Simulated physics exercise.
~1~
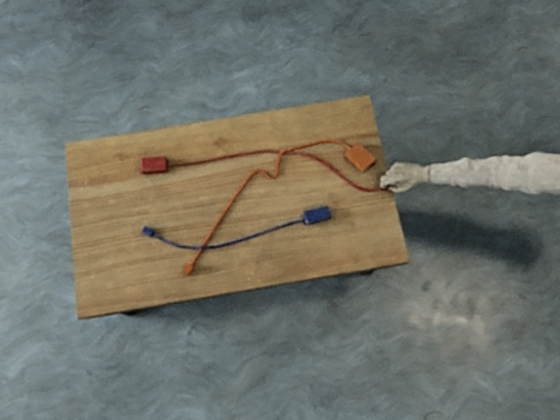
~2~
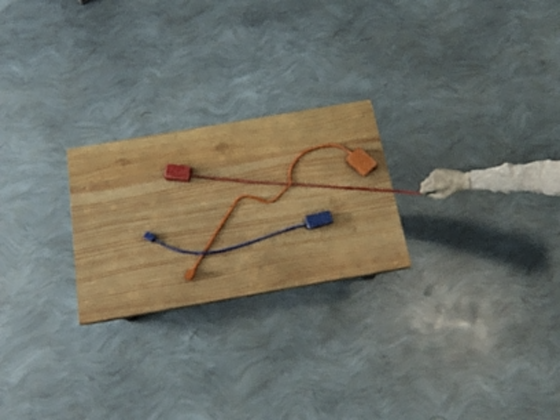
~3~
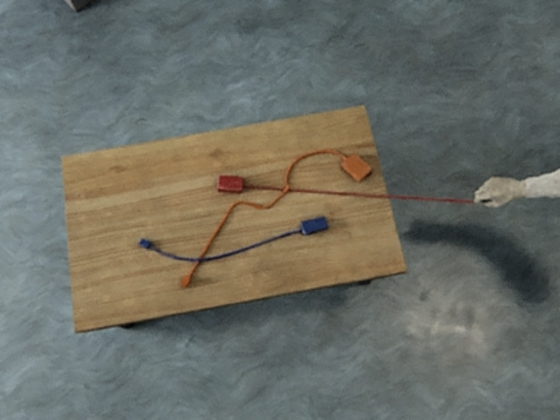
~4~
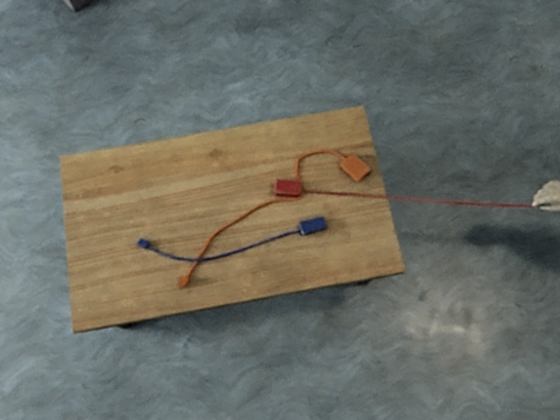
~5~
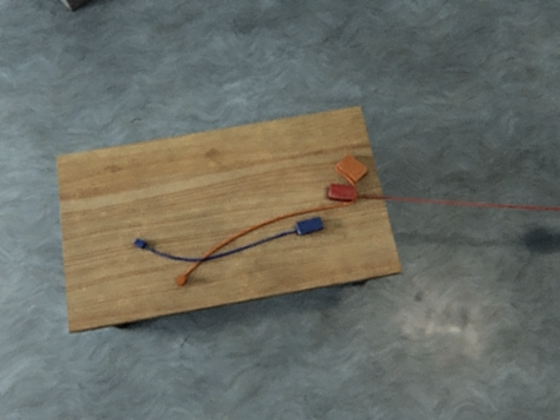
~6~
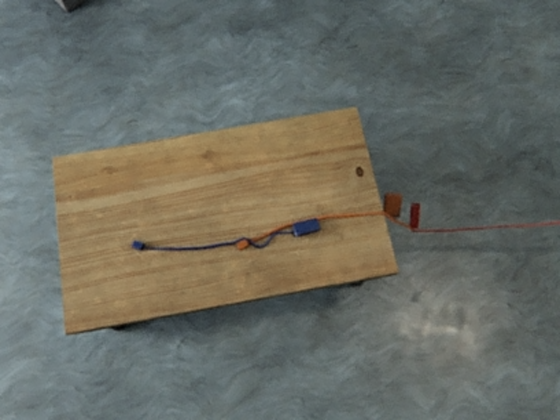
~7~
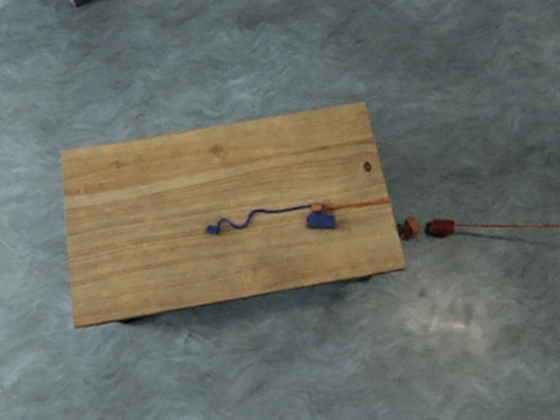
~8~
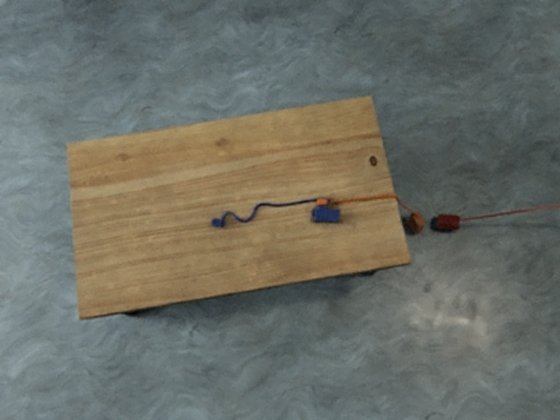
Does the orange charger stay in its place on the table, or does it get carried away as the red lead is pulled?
It gets carried away. As the red charger is dragged past, the orange charger leaves its place and goes over the right edge of the table.
